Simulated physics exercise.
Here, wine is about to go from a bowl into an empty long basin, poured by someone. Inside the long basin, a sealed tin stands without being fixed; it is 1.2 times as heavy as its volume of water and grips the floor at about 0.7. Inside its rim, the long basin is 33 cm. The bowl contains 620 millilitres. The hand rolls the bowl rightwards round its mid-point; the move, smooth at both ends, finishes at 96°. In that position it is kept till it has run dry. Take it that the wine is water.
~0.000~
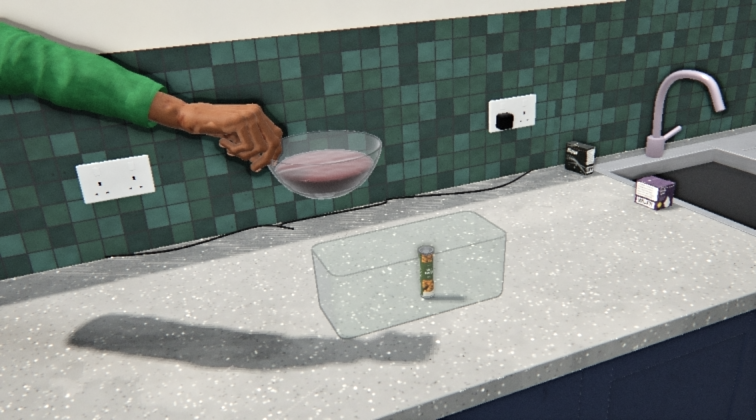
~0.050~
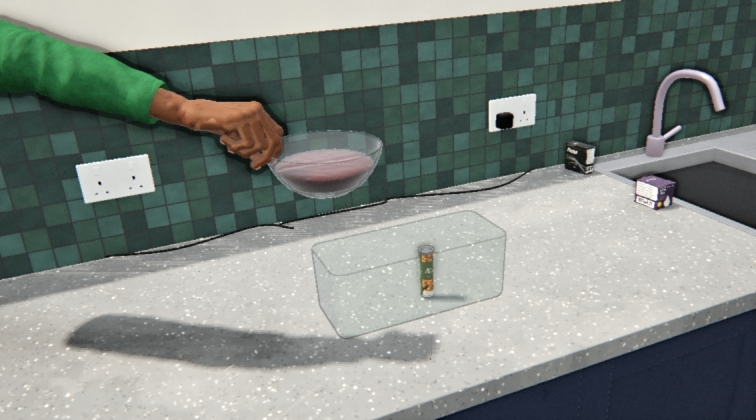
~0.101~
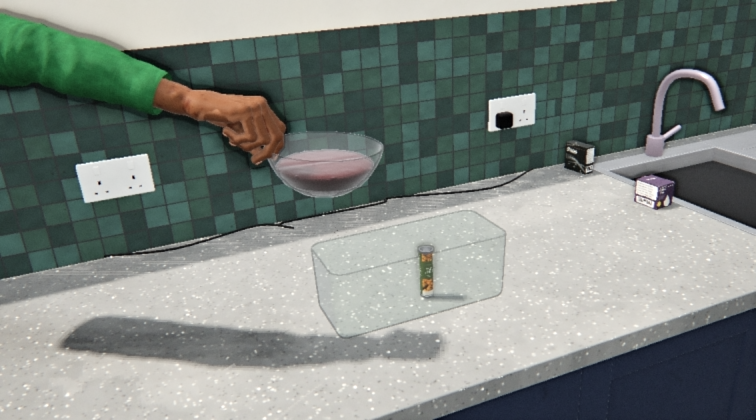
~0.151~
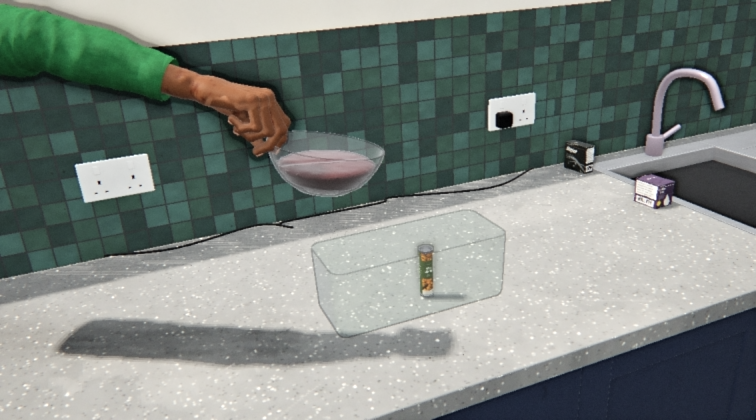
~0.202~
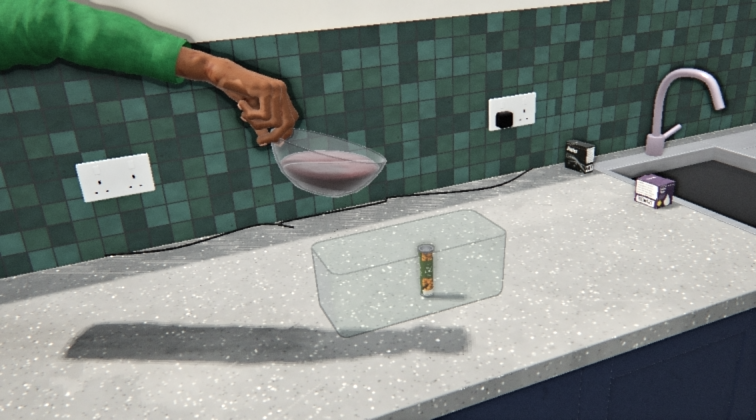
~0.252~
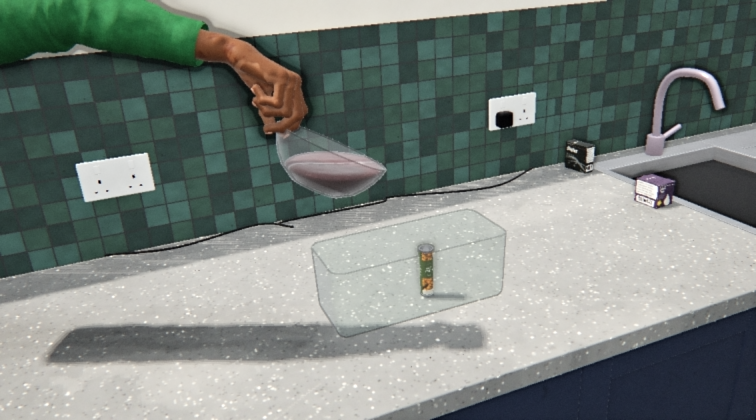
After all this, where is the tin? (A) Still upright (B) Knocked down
Answer: B.
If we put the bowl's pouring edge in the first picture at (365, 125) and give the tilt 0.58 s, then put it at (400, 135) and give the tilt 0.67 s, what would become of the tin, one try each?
In the first try it comes down; in the second it remains standing.
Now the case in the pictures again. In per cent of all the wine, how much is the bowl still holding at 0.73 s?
I reckon near 0 per cent still sits there.
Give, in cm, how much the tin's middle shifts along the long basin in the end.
The tin's middle ends up about 4.0 cm along the basin.
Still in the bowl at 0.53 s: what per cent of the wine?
Near 12 in a hundred.
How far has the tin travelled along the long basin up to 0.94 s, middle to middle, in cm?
About 1 cm.
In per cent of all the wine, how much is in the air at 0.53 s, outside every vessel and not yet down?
About 52 per cent.
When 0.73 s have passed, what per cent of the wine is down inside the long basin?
Roughly 96 percent of it.
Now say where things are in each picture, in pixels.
It leans 0°; its right rim is at (377, 139); the wine meets the walls at (274, 172) and (370, 155); the long basin's rim runs from (321, 262) to (490, 223); the tin's top is at (426, 252), in the first picture.
It leans 1°; its right rim is at (377, 139); the wine meets the walls at (274, 170) and (370, 155), in the second picture.
It leans 5°; its right rim is at (378, 143); the wine meets the walls at (275, 168) and (370, 157), in the third picture.
It leans 12°; its right rim is at (379, 148); the wine meets the walls at (276, 165) and (371, 158), in the fourth picture.
It leans 20°; its right rim is at (381, 156); the wine meets the walls at (280, 164) and (375, 159), in the fifth picture.
It leans 30°; its right rim is at (380, 166); the wine meets the walls at (285, 164) and (378, 160), in the sixth picture.
By 0.53 s the tilt is 86° and 12 per cent is still to pour; the tin stands where it began.
By 0.73 s the tilt is 96° and 0 per cent is still to pour; the tin leans 11°.
By 0.94 s the tilt is 96° and 0 per cent is still to pour; the tin leans 14°.
By 1.17 s the tilt is 96° and 0 per cent is still to pour; the tin lies on its side.
At rest the tin lies on its side.
